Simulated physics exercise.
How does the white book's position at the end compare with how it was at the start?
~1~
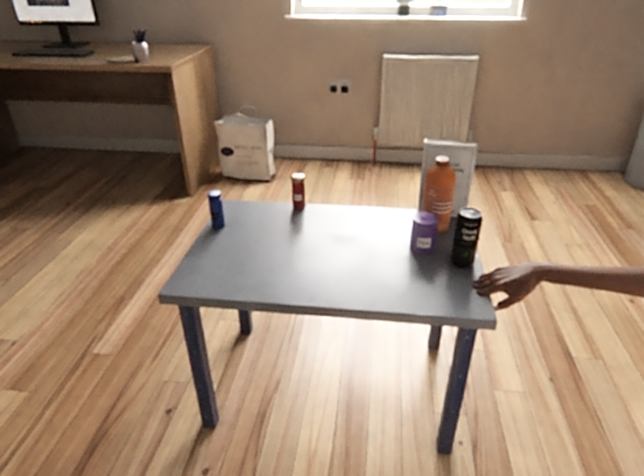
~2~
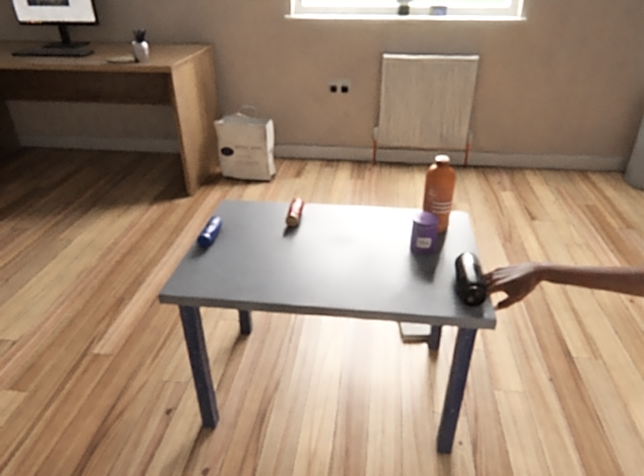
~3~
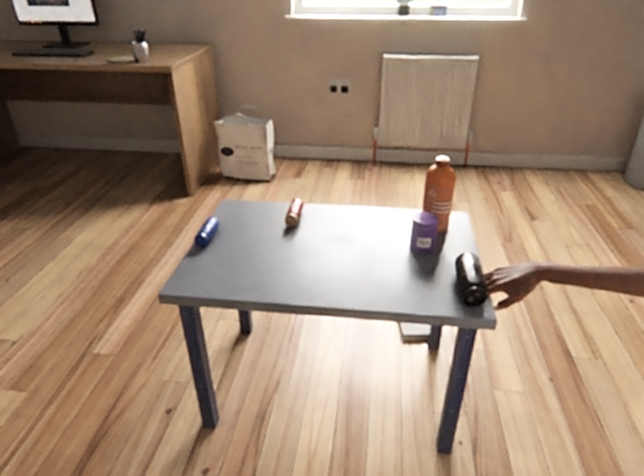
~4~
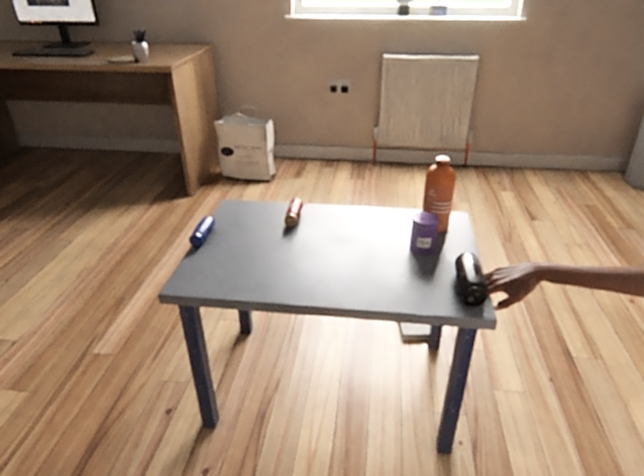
At the start the white book stands upright on the table behind the orange bottle. By the end it is lying on its side on the floor, under the table.
